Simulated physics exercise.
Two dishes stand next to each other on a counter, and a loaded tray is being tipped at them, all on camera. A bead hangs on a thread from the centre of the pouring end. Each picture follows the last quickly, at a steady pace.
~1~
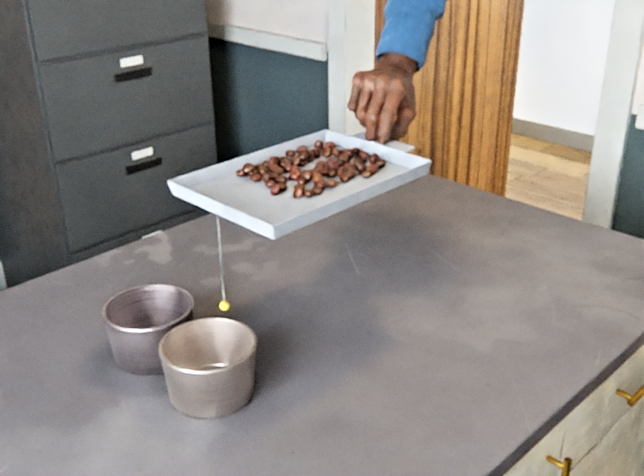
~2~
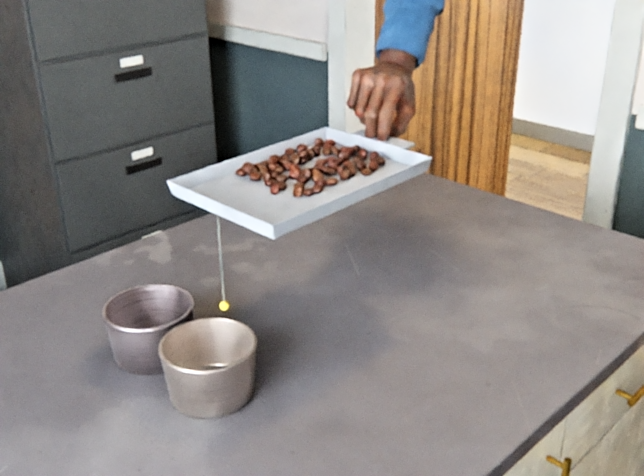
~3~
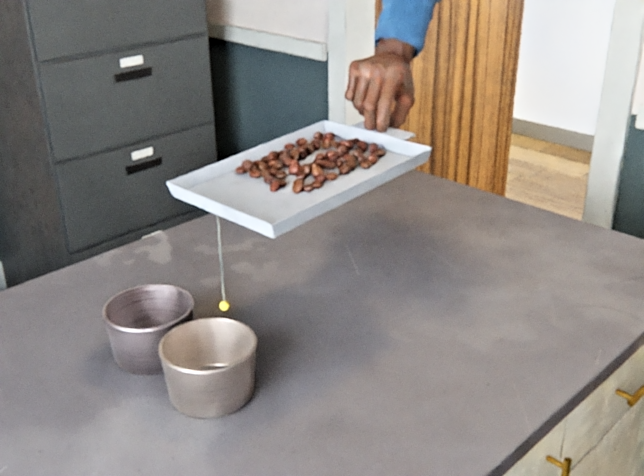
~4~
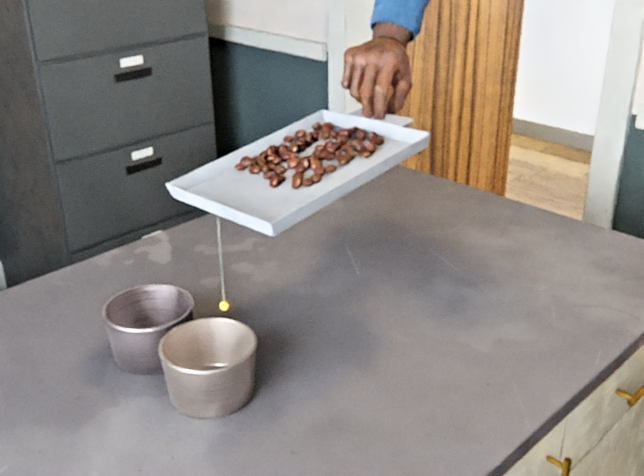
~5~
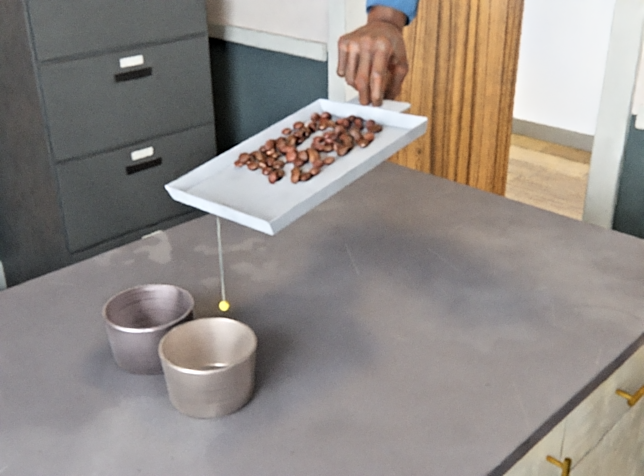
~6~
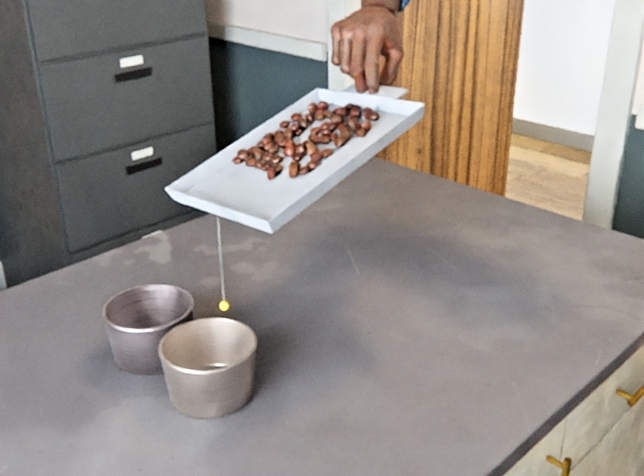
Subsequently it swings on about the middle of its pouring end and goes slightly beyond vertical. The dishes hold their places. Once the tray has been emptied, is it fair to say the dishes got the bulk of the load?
Yes, they got more than half.
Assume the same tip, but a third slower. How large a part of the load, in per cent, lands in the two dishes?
Around 90 in every hundred.
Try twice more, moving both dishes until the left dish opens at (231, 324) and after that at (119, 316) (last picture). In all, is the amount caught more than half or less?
First place: Short of half; second place: Short of half.
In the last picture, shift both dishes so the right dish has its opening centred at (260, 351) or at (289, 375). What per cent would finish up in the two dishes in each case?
I'd say about 60 percent, followed by about 10 percent.
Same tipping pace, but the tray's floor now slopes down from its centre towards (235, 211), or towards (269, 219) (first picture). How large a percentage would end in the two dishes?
First heading 80 %, second heading 30 %.
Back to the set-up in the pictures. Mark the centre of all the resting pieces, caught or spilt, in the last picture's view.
At about (157, 352).
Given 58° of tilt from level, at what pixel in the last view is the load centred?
The middle of the pieces sits at roughly (199, 181).
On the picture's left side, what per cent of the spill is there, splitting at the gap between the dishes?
About 70 %.
Soon, tray tipped steeply; nearly all on the tray; a stray few in the air.
A while on, tray tipped right over; about a third on the tray; a small part in the right dish; about a quarter in the left dish; a small part outside both; about a quarter in the air.
Towards the end, tray tipped past a quarter turn; about a quarter in the right dish; about two thirds in the left dish; a small part outside both.
Finally, tray tipped past a quarter turn; about a quarter in the right dish; about two thirds in the left dish; a small part outside both.
